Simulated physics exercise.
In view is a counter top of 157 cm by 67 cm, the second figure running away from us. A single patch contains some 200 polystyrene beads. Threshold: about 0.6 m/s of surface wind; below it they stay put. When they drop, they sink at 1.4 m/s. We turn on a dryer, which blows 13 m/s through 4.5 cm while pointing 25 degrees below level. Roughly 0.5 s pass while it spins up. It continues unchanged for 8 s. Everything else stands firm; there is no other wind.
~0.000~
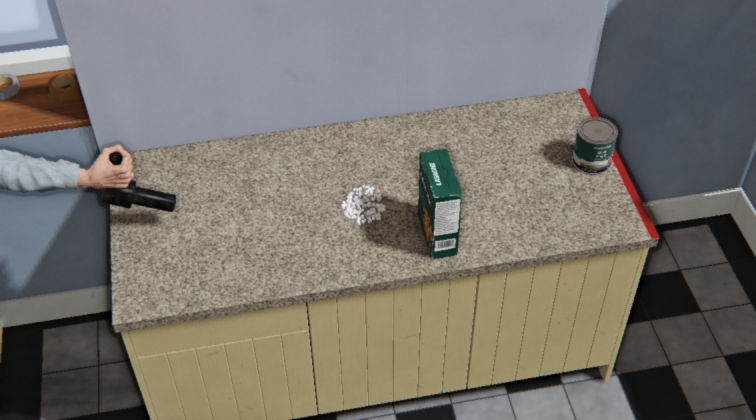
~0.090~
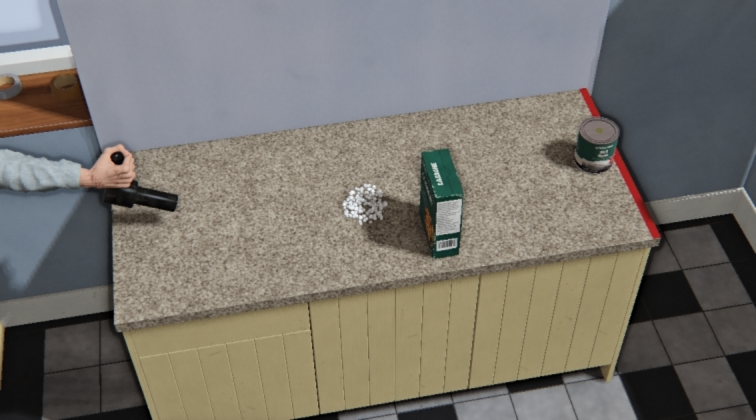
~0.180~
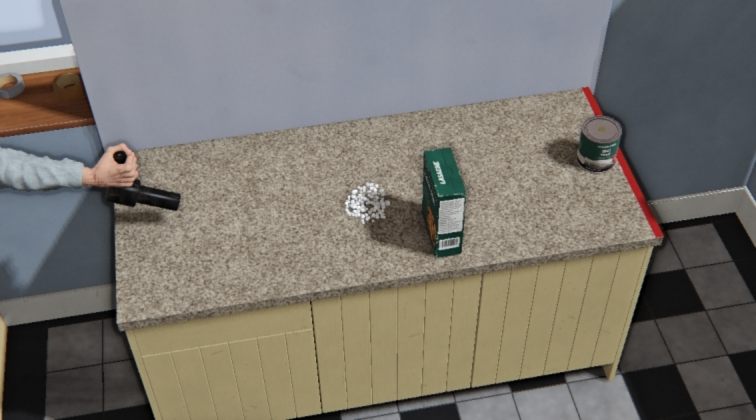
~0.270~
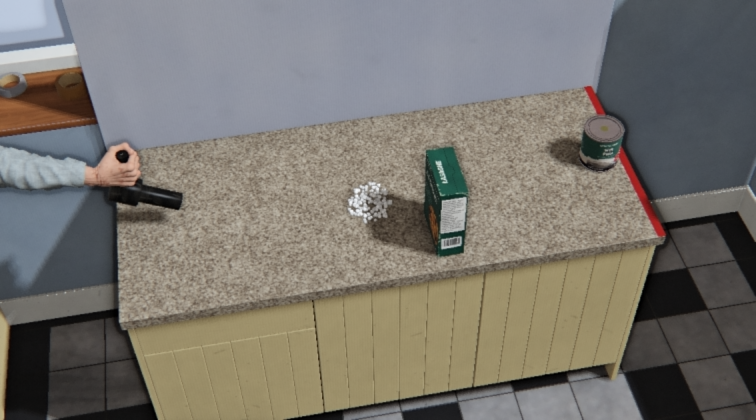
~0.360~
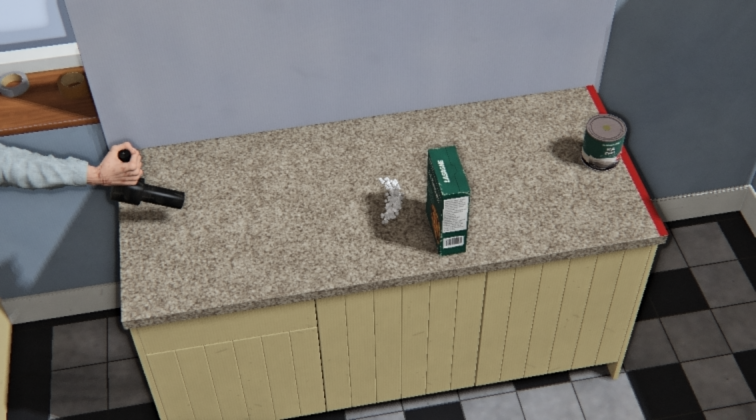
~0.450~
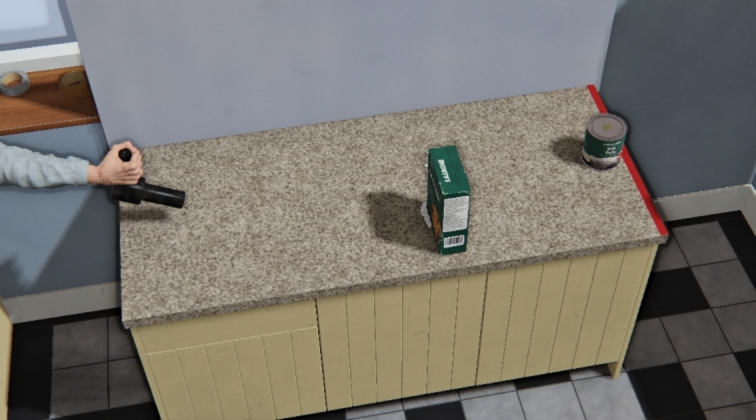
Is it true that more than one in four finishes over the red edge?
Over the limit.
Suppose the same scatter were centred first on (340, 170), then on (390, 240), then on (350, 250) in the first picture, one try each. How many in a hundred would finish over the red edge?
Taking the three spots in order, you'd get around 100 percent, 0 percent and 0 percent.
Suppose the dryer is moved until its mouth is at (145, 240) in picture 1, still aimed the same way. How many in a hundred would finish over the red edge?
Then around 80 percent.
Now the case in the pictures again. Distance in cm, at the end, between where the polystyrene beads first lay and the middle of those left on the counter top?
Around 65 cm, I reckon.
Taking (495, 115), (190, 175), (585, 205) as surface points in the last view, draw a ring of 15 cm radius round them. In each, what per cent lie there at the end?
0 %, 0 %, 15 %.
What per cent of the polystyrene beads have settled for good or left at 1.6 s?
I reckon around 80 per cent.
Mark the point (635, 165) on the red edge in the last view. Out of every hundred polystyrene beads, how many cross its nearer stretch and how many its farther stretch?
Some 40 % go over the nearer part and around 30 % over the farther part.
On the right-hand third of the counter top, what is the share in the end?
I'd estimate around 20 per cent.
After 1.6 s, 61 % are over the red edge; the middle of those still in play is near (592, 219); 78 % have settled or left.
After 2.6 s, 62 % are over the red edge; the middle of those still in play is near (592, 220); 80 % have settled or left.
After 4.4 s, 64 % are over the red edge; the middle of those still in play is near (588, 219); 82 % have settled or left.
After 8.0 s, at the end, 64 % are over the red edge; the middle of those still in play is near (588, 219).
